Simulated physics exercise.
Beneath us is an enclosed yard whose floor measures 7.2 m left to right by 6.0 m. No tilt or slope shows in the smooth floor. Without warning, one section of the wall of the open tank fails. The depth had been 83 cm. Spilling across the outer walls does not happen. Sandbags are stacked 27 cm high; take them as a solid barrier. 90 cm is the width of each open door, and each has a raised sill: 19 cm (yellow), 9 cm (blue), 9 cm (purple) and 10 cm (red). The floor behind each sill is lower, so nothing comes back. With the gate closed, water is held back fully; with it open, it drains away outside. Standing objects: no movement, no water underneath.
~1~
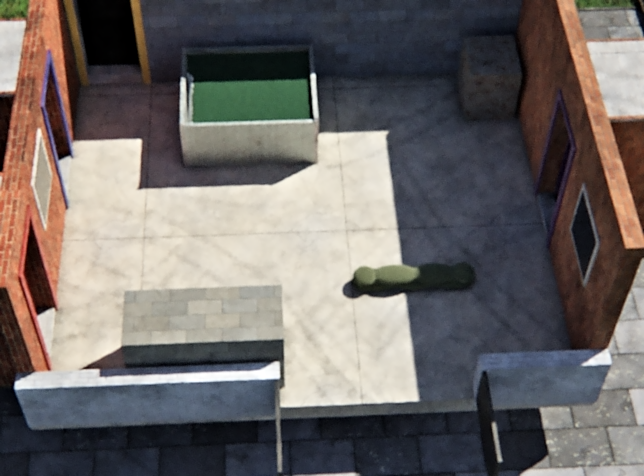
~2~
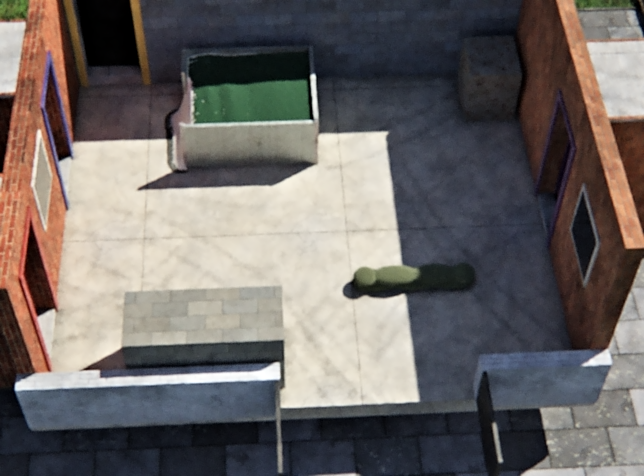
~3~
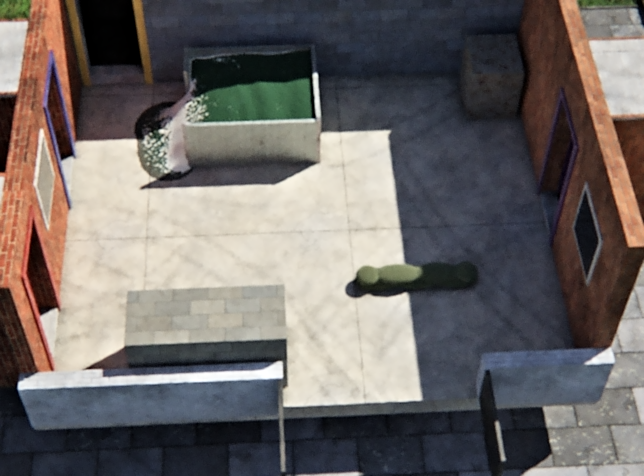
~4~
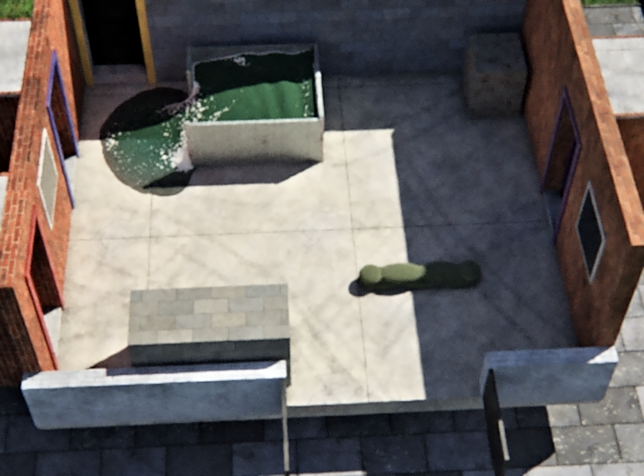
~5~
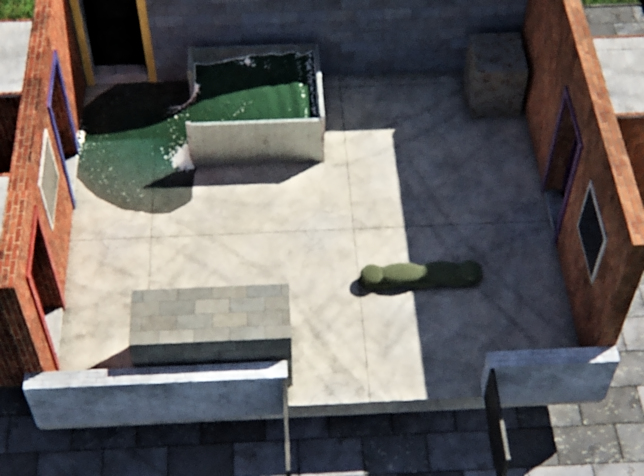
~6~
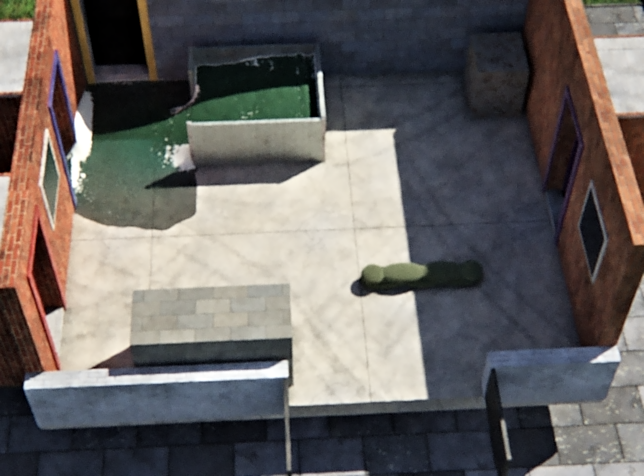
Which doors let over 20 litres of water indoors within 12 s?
The yellow door: Over 20 litres, the blue door: Over 20 litres, the purple door: 20 litres or less, the red door: Over 20 litres.
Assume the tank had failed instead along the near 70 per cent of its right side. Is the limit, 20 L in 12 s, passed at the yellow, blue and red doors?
Yellow door doesn't reach it, blue door doesn't reach it, red door doesn't reach it.
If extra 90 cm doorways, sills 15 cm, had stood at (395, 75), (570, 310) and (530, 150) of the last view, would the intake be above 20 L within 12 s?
Note, doorways in listed order: Stays short, stays short, stays short.
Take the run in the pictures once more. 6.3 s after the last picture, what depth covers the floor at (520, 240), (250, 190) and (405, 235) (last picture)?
Listed order: 0 / 1 / 2 cm.
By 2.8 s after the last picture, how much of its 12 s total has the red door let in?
Around 0 percent.
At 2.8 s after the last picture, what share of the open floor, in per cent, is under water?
Around 35 per cent.
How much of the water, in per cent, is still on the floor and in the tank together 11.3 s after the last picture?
I'd say close to 70 percent is still there.
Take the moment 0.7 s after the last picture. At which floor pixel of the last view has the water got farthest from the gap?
Around pixel (65, 311).
Then, 0.7 s after the last picture water covers 15 % of the floor and is deepest (50 cm) near (87, 86); yellow door 27 cm at the sill, 8 L in, blue door 35 cm at the sill, 126 L in, purple door not reached, red door not reached.
Then, 1.5 s after the last picture water covers 25 % of the floor and is deepest (41 cm) near (86, 94); yellow door 30 cm at the sill, 56 L in, blue door 31 cm at the sill, 282 L in, purple door not reached, red door 8 cm at the sill, 0 L in.
Then, 2.8 s after the last picture water covers 35 % of the floor and is deepest (32 cm) near (59, 377); yellow door 17 cm at the sill, 101 L in, blue door 22 cm at the sill, 404 L in, purple door not reached, red door 6 cm at the sill, 0 L in.
Then, 6.3 s after the last picture water covers 65 % of the floor and is deepest (16 cm) near (58, 389); yellow door 10 cm at the sill, 102 L in, blue door 12 cm at the sill, 512 L in, purple door not reached, red door 16 cm at the sill, 76 L in.
Then, 11.3 s after the last picture water covers 95 % of the floor and is deepest (9 cm) near (67, 290); yellow door 6 cm at the sill, 102 L in, blue door 7 cm at the sill, 523 L in, purple door 6 cm at the sill, 0 L in, red door 9 cm at the sill, 96 L in.
